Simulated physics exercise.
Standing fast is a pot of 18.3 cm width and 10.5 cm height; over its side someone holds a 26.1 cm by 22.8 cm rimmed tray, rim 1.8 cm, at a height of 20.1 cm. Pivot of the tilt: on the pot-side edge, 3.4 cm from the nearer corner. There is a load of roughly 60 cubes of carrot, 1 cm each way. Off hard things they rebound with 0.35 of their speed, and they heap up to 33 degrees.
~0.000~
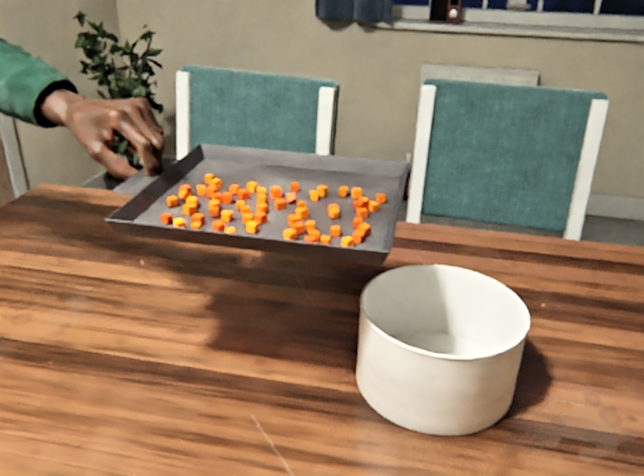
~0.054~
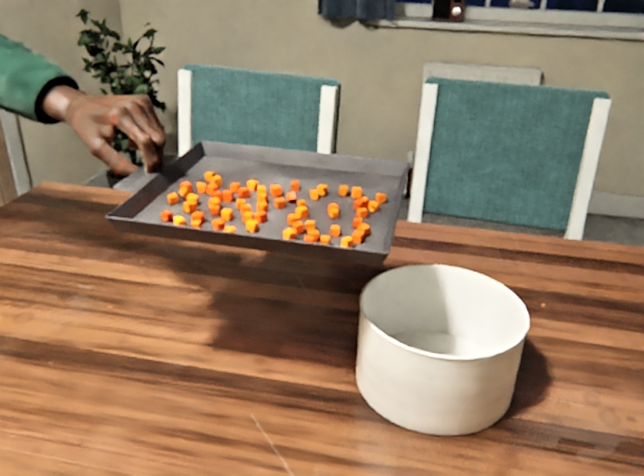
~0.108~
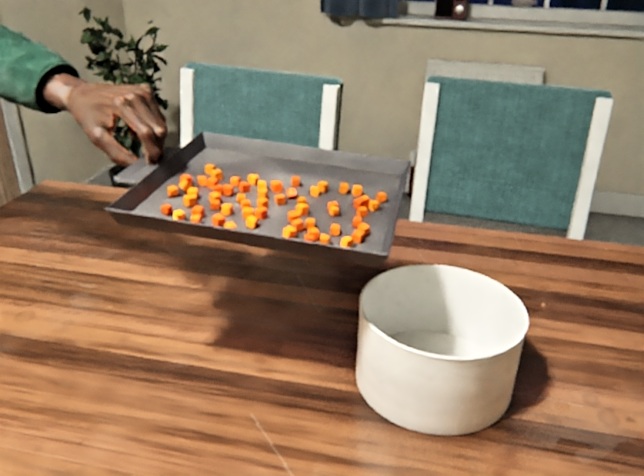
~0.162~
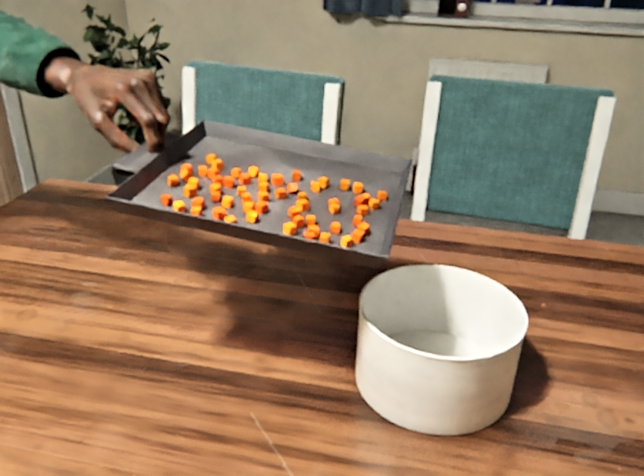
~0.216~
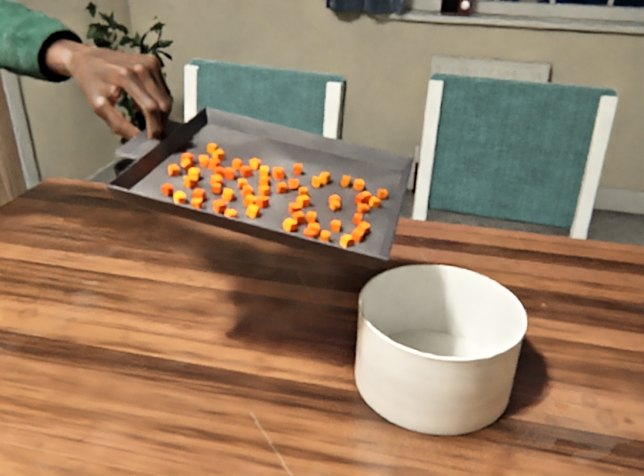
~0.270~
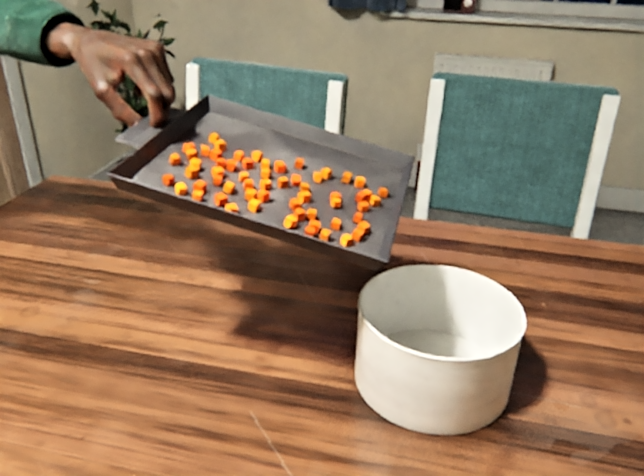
At a wooden dining table, a hand gradually raising the left side of a dark tray of orange cubes beside a white pot.
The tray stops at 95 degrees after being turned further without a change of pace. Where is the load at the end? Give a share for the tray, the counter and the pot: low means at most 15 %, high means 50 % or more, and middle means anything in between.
Shares: Tray low, counter middle, pot high.
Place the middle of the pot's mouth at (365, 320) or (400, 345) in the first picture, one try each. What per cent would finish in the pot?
Some 70 and 95 per cent.
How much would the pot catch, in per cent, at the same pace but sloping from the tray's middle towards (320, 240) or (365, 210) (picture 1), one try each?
Roughly 0 % for the first direction, roughly 80 % for the second.
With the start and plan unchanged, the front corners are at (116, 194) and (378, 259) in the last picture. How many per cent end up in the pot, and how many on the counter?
In the pot: 0 per cent; on the counter: 100 per cent.
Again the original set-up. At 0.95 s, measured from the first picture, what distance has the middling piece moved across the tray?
By then it sits near 12 cm from where it began.
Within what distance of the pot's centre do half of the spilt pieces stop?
24 cm.
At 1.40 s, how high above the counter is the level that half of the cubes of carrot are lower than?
Roughly 20 cm above the counter.
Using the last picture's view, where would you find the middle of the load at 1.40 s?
I reckon close to (402, 248).
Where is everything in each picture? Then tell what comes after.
Tray tilt 0 degrees, front corners at (117, 217) and (382, 247); middle of the pieces at (263, 209); pot at (443, 305), in the first picture.
Tray tilt 1 degrees, front corners at (117, 214) and (381, 248); middle of the pieces at (263, 207), in the second picture.
Tray tilt 3 degrees, front corners at (117, 206) and (381, 249); middle of the pieces at (263, 203), in the third picture.
Tray tilt 6 degrees, front corners at (117, 195) and (381, 251), lowest corner right front; middle of the pieces at (263, 197), in the fourth picture.
Tray tilt 9 degrees, front corners at (118, 184) and (381, 253), lowest corner right front; middle of the pieces at (264, 191), in the fifth picture.
Tray tilt 12 degrees, front corners at (119, 172) and (380, 254), lowest corner right front; middle of the pieces at (265, 185); pot at (441, 306). The tray's pace is about 55 degrees a second, in the sixth picture.
Then, at 0.95 s, tilt 51 degrees; the tray holds 100 %, the pot 0 %.
Then, at 1.40 s, tilt 77 degrees; the tray holds 60 %, the pot 20 %.
After 1.93 s, tilt 95 degrees; the tray holds 0 %, the pot 60 %.
At rest (3.1 s), tray 0 %, counter 40 %, pot 60 %.
